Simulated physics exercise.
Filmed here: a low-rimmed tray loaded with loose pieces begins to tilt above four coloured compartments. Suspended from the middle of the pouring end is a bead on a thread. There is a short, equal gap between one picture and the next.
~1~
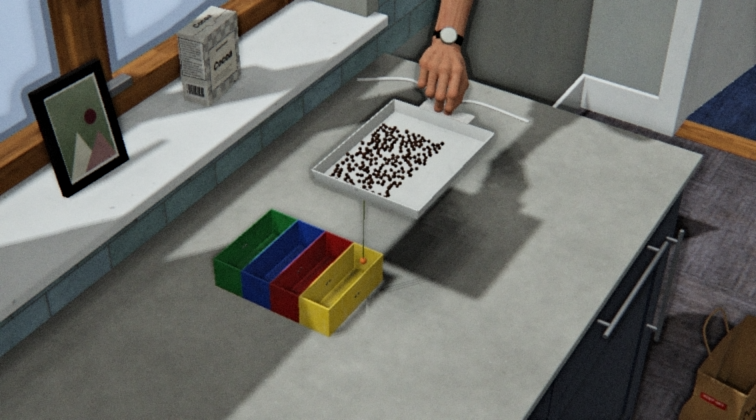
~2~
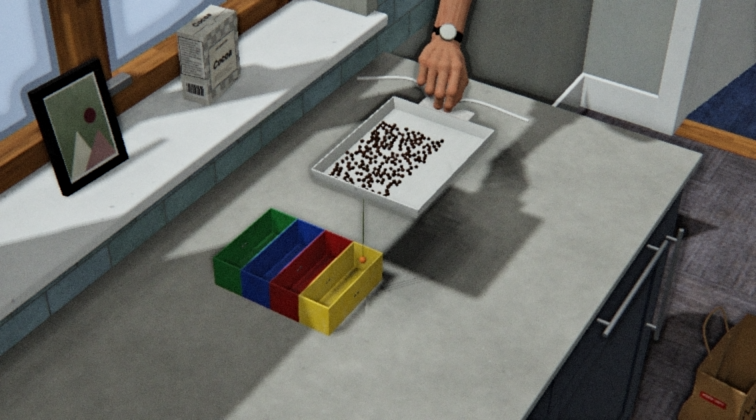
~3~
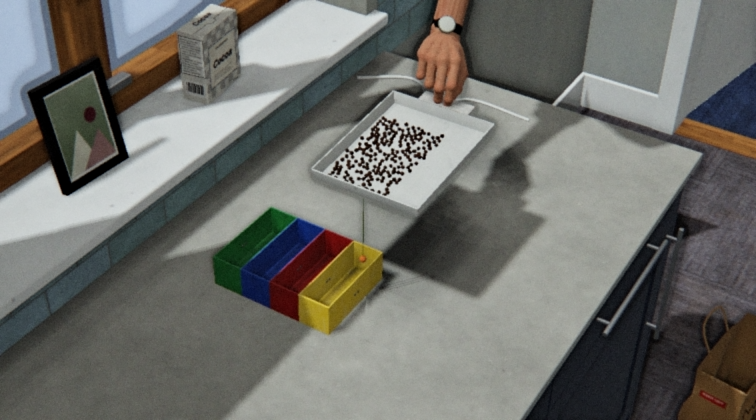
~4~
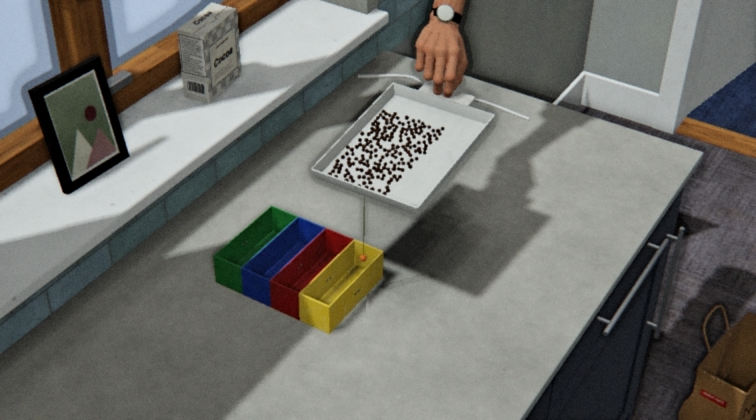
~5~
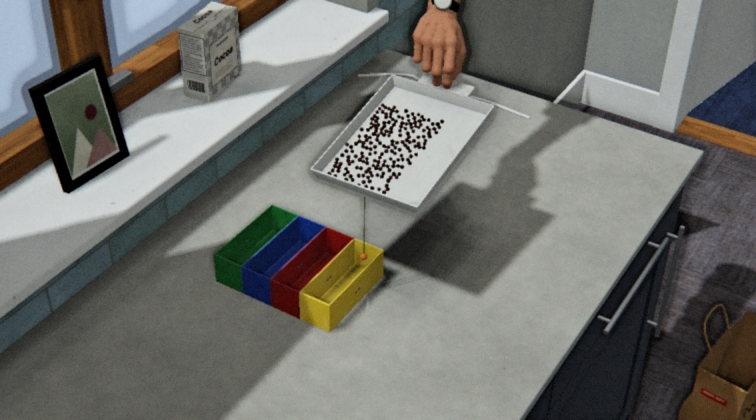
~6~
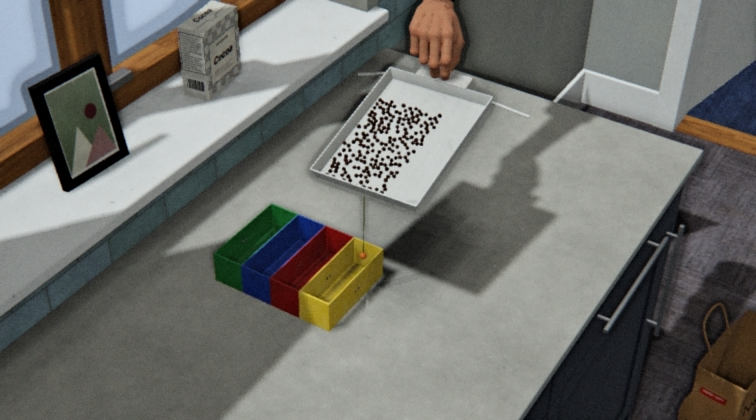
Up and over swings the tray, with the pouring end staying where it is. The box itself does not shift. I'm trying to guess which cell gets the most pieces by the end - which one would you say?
I would say the red one.
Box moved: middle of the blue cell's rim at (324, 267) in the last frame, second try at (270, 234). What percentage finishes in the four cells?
The first yields 100 per cent and the second 80 per cent.
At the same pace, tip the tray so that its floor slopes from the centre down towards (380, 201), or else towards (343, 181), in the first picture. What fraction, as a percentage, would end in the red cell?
It comes to about 0 per cent the first time and about 90 per cent the second.
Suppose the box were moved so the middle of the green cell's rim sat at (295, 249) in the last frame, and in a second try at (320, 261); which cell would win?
The blue cell; that green cell.
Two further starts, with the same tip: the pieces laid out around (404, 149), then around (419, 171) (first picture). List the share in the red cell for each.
Near 60 % and 30 %.
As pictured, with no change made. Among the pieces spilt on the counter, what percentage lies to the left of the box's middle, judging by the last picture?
Looks to be around 10 per cent of the spill.
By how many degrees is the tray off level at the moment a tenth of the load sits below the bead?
Near 90 degrees.
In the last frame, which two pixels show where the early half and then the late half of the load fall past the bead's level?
First part (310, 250), rest (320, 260).
Shortly afterwards, tray tipped steeply; all but a few on the tray; only a few falling or outside the box.
Next, tray tipped right over; near a third on the tray; near a quarter in the red cell; a little in the yellow cell; only a few in the blue cell; near a quarter falling or outside the box.
Some moments later, tray tipped past a quarter turn; near two thirds in the red cell; near a quarter in the yellow cell; a little in the blue cell; a little falling or outside the box.
In the end, tray tipped past a quarter turn; near two thirds in the red cell; near a quarter in the yellow cell; a little in the blue cell; none at all in the green cell; a little outside the box.
